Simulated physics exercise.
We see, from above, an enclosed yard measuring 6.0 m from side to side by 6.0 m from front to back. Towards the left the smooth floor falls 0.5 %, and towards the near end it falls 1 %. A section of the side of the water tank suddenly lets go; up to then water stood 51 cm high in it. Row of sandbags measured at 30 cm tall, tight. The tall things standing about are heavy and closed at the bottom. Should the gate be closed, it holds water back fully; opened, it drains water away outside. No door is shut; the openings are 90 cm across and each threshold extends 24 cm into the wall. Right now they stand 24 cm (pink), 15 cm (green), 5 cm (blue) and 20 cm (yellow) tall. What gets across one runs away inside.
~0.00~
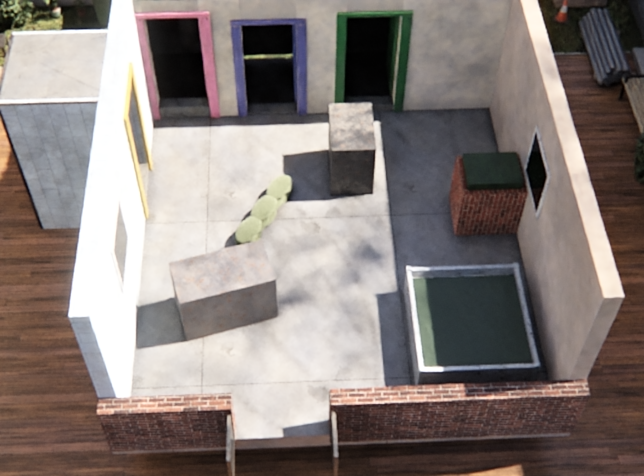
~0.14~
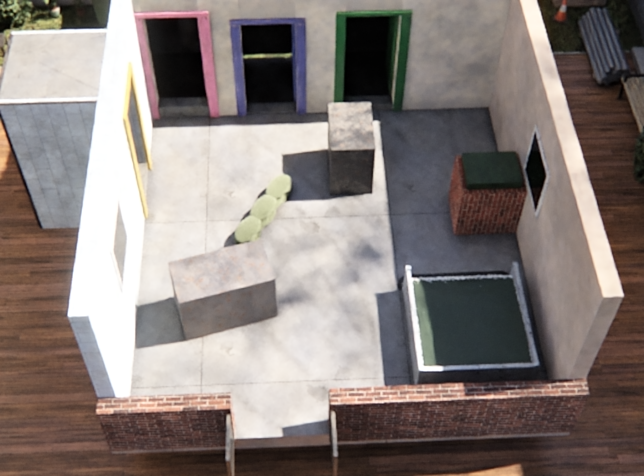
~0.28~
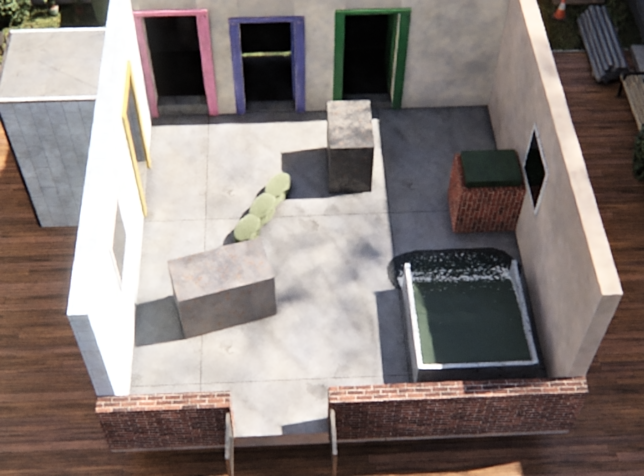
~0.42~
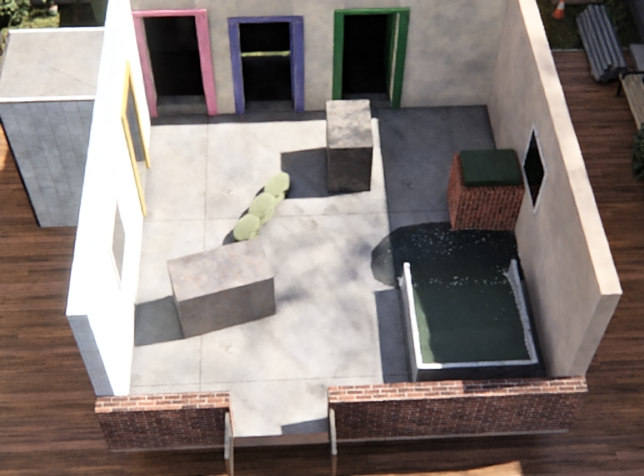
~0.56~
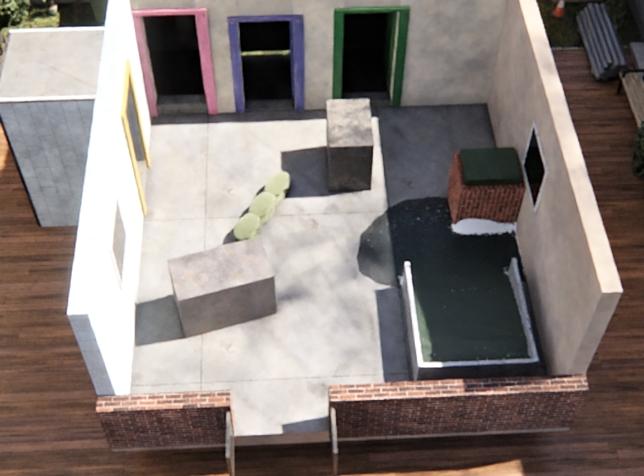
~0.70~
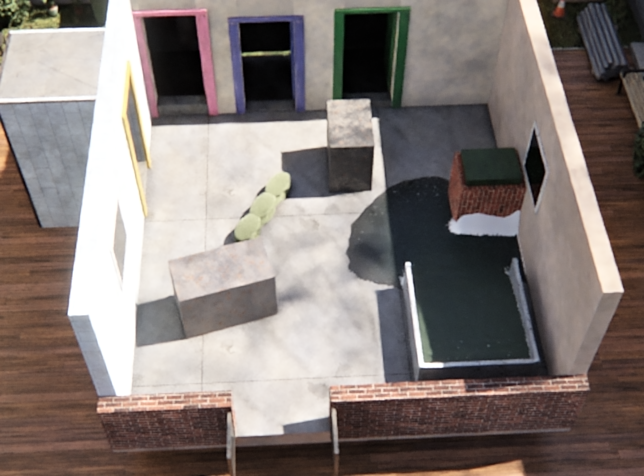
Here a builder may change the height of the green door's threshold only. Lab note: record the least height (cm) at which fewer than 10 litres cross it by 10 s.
Least height: 19 cm.
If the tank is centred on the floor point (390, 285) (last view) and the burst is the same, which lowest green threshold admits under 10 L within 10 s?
In that case about 16 cm.
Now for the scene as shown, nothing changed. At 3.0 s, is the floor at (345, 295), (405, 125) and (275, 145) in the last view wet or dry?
In the order asked: Untouched, soaked, soaked.
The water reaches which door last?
It's the yellow door.
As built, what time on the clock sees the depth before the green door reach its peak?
The level tops out near 2.0 seconds.
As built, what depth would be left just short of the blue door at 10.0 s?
About 1.5 cm.
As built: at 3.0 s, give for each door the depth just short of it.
Depths in cm - pink: 0, green: 17, blue: 2, yellow: 0.
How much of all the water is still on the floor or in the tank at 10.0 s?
Some 92 %.
After 1.4 s water covers 25 % of the floor, deepest (34 cm) near (469, 235); it has not reached the green door.
After 3.0 s water covers 40 % of the floor, deepest (28 cm) near (552, 405); 17 cm at the green door, 22 litres in over its 15 cm threshold.
After 10.0 s water covers 95 % of the floor, deepest (9 cm) near (222, 282); 4 cm at the green door, 27 litres in over its 15 cm threshold.
At the green door as built, the water arrived by 1.6 s and peaked near 20 cm at 2.0 s.
Run again over the same 10 s with other heights there, 22 litres in over 16 cm, 5 litres over 21.5 cm. The limit of 10 litres is kept from about 19 cm up.
